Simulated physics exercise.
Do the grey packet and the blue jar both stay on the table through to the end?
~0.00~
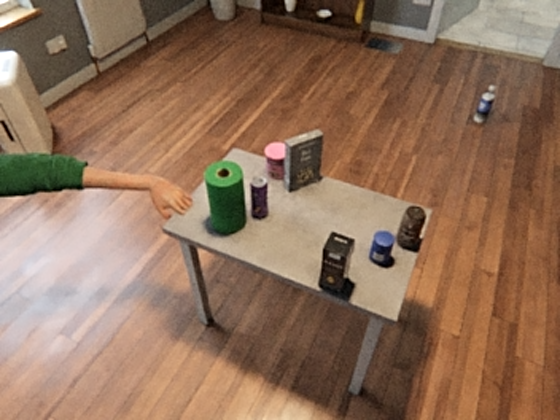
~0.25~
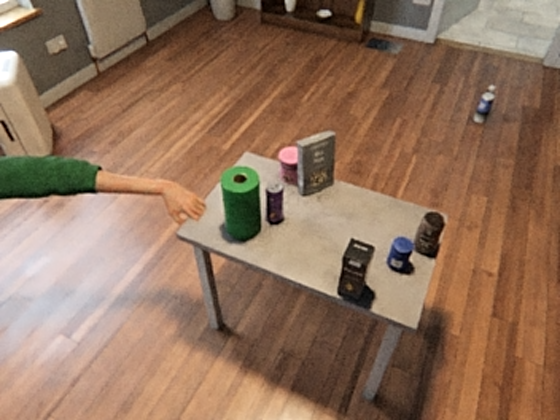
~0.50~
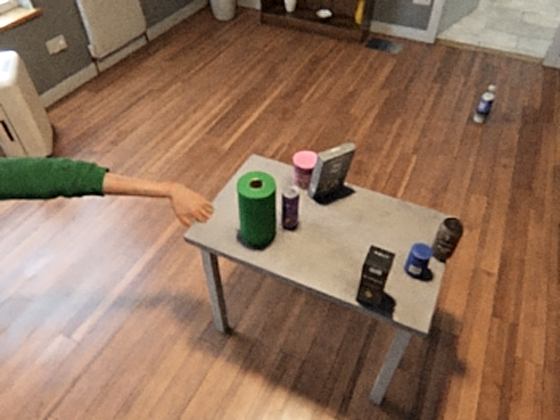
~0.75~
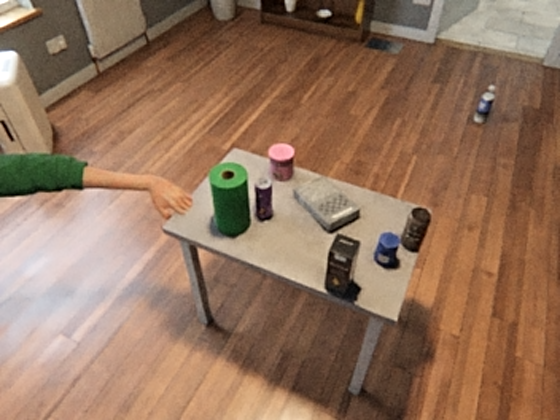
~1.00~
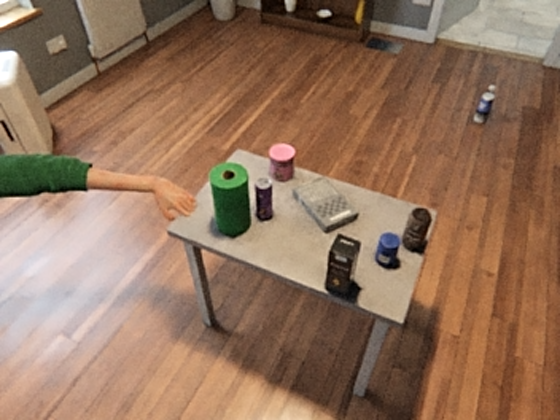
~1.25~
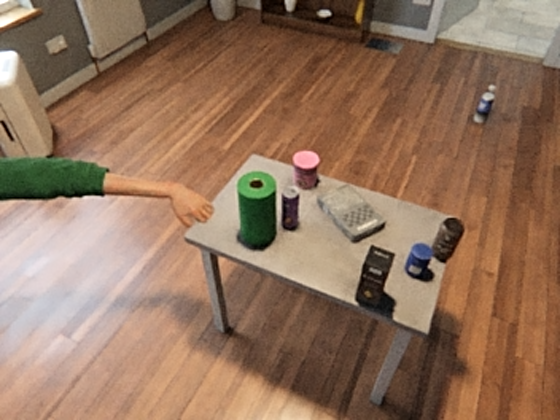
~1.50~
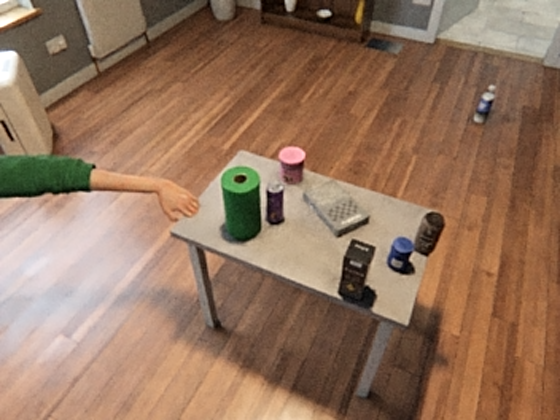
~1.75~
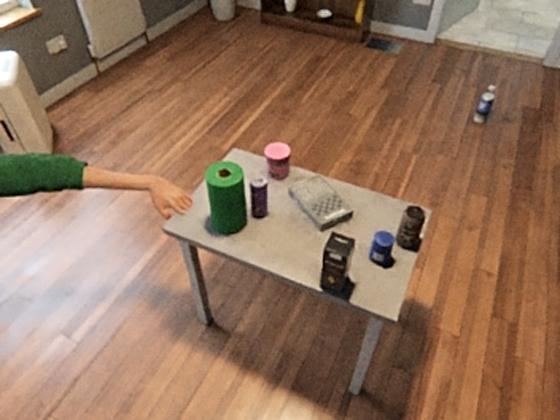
Yes, both stay on the table. The grey packet ends up lying over on the tabletop, while the blue jar is still standing.
